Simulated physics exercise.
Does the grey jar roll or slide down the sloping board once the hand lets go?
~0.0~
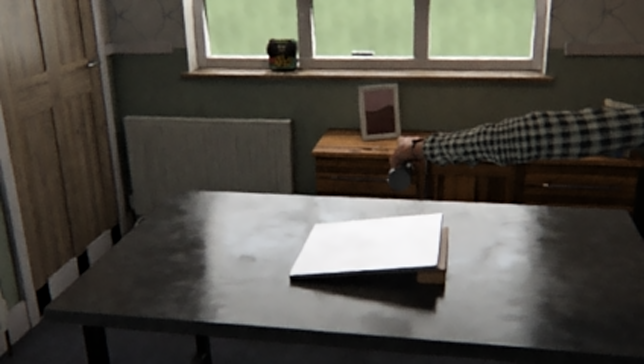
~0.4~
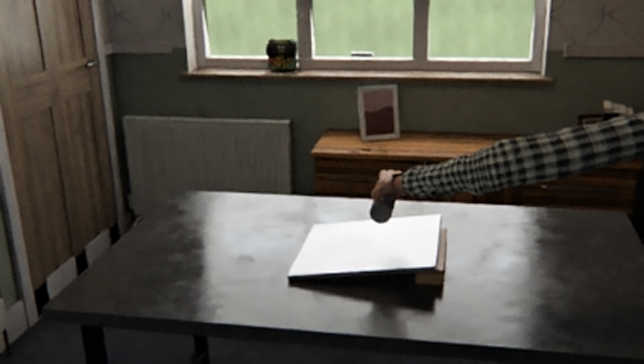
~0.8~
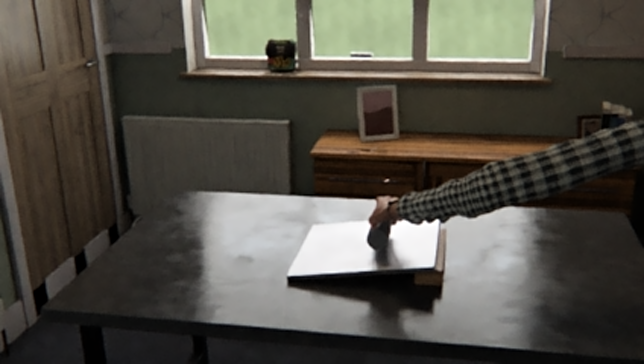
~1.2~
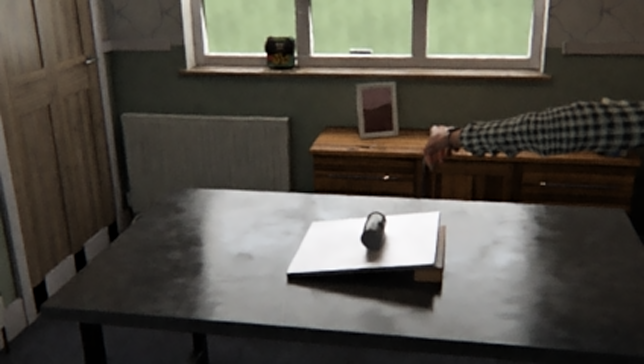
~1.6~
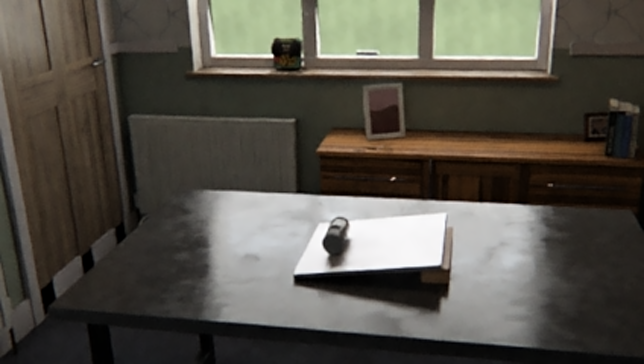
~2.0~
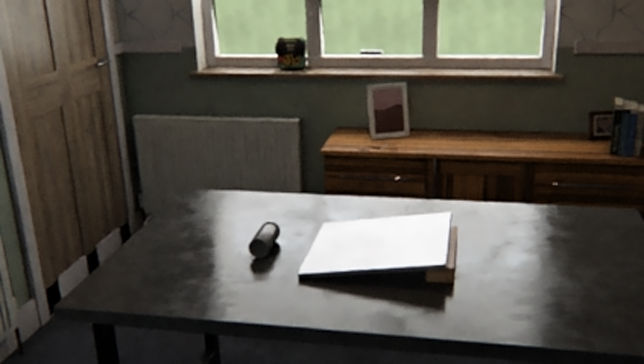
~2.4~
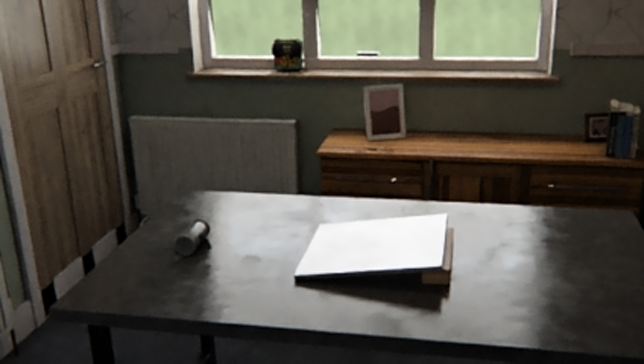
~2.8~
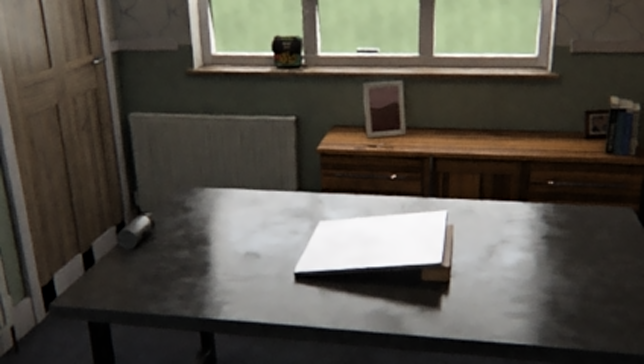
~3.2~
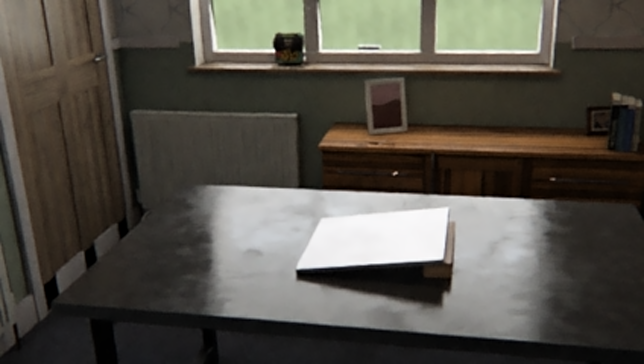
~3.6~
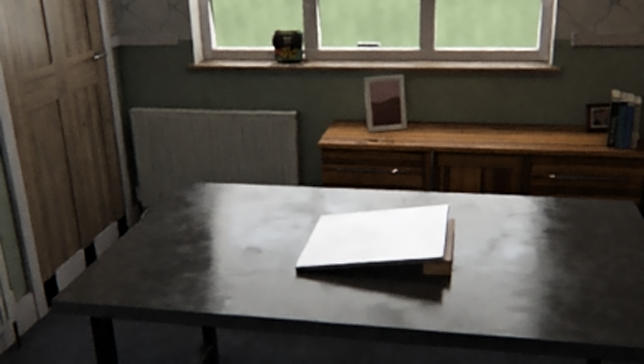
Yes, the grey jar moves down the board to the left once it is released. It carries on across the table and goes out of sight past the left edge.
On a dark table, a hand sets a grey jar on a sloping board and it rolls left off the table.
